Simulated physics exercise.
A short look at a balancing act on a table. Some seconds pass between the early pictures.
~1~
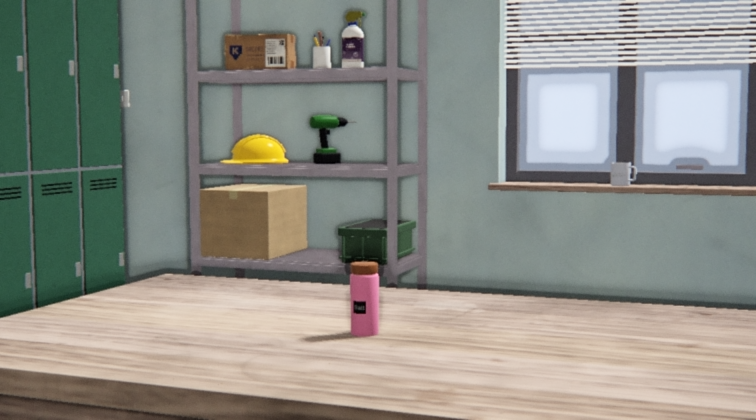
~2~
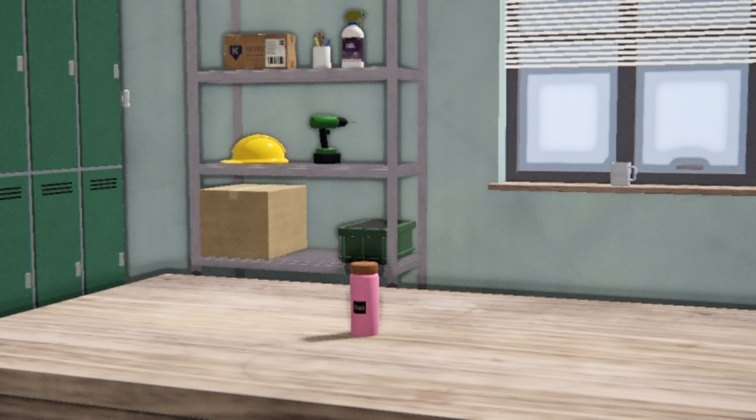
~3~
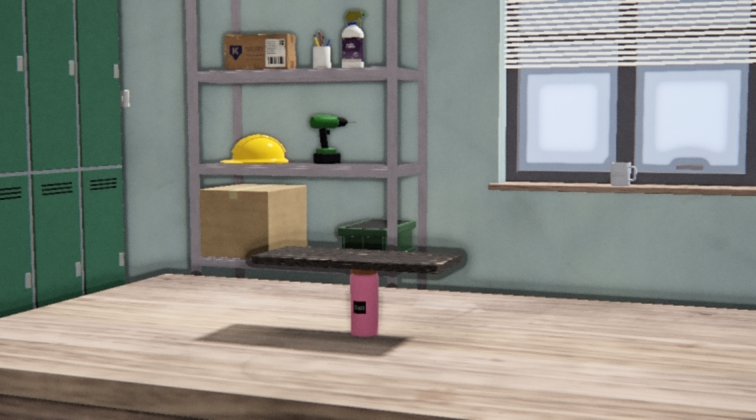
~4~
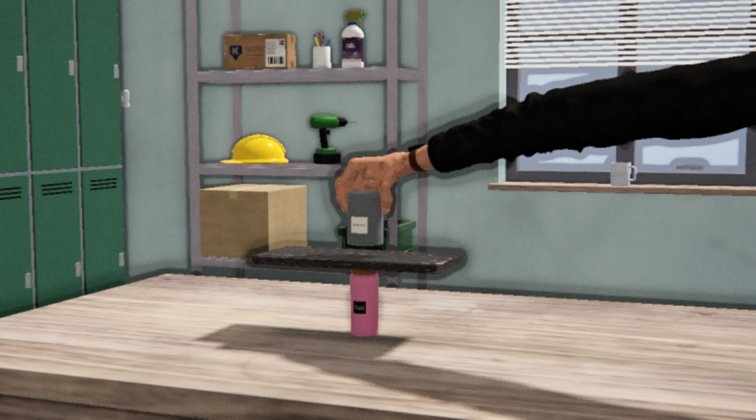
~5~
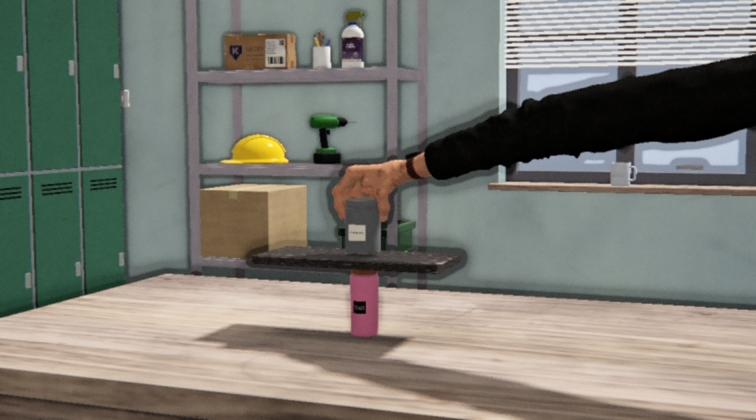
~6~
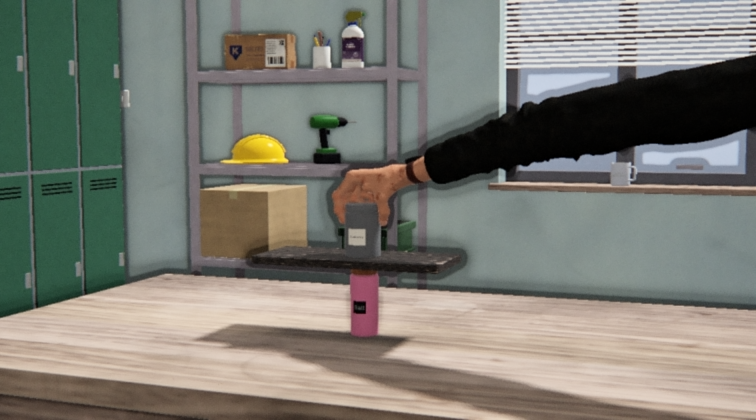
A workshop or storage room is seen from a fixed, level view across a pale wooden table, with green lockers on the left and a window on the right. A pink shaker with a brown lid stands near the table's centre before metal shelves holding a yellow helmet, a green drill and boxes. A dark board appears on top of it, then a hand reaching from the right lowers a grey jar onto the board, still gripping it.
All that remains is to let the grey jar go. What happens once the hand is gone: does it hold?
As it turns out, it stays up.
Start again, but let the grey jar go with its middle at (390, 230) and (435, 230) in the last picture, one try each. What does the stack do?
In the first case it holds; in the second case it loses its balance.
Then, 0.20 s later than the last frame, all is still.
Then, 0.40 s later than the last frame, grey jar resting near (363, 230).
When it is over, all 3 as before. End places, in pixels of the last picture, grey jar near (363, 230). The stack keeps its balance.
